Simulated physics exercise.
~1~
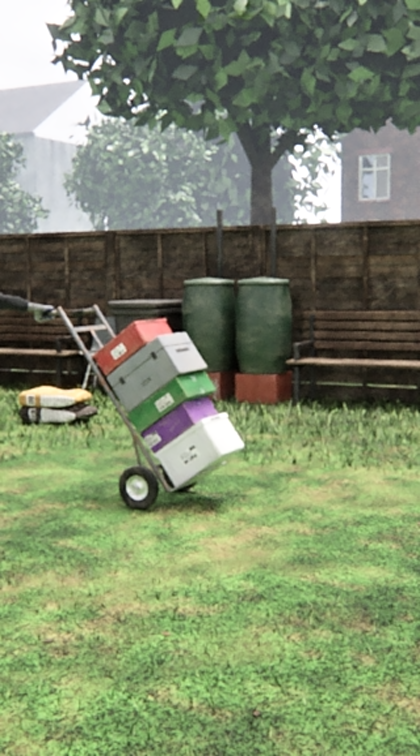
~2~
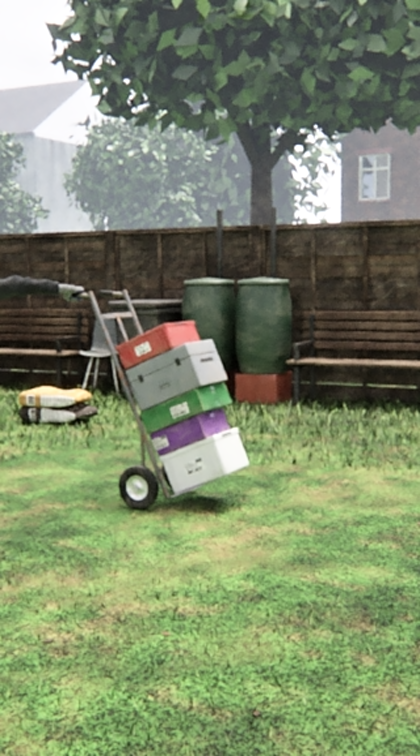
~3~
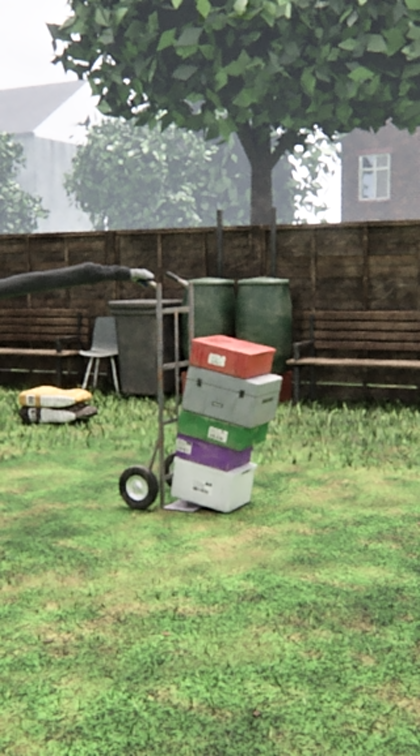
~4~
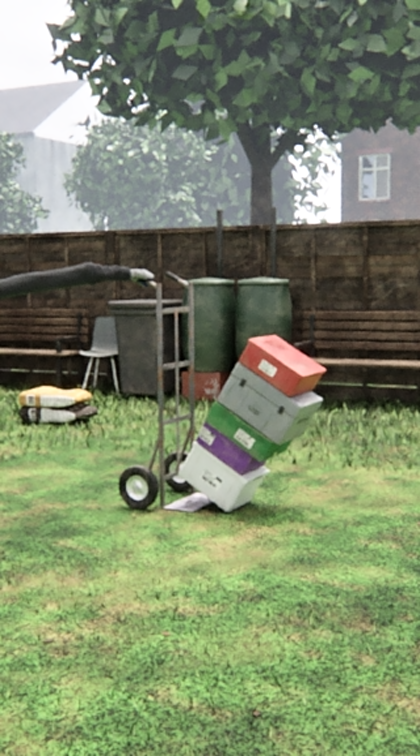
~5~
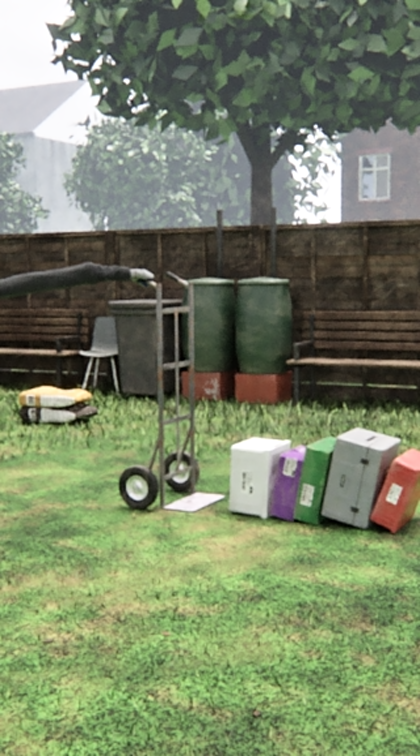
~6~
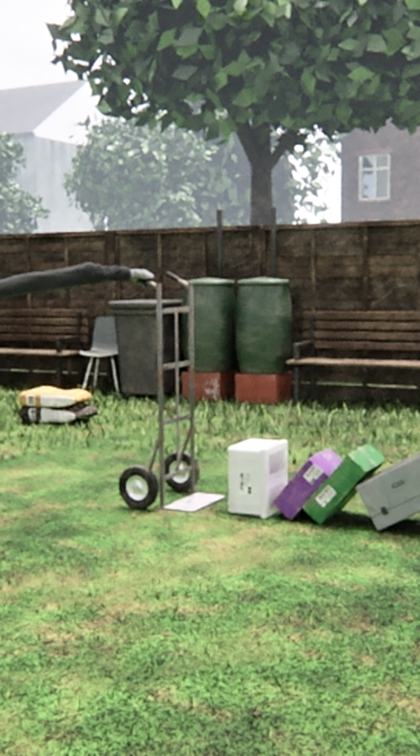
In a misty garden seen from the side by a still camera, a sack truck stands on patchy grass before a wooden fence, benches, green barrels and a tree. It leans back to the left, held by a dark-sleeved arm, carrying a loose stack with red on top, then grey, green, purple and white. The arm swings the truck upright and holds it there, but the stack keeps tipping rightward off it. The boxes topple into a leaning row on the grass. The white tote ends on its side near the truck, the others spilling right, the red one out of view.
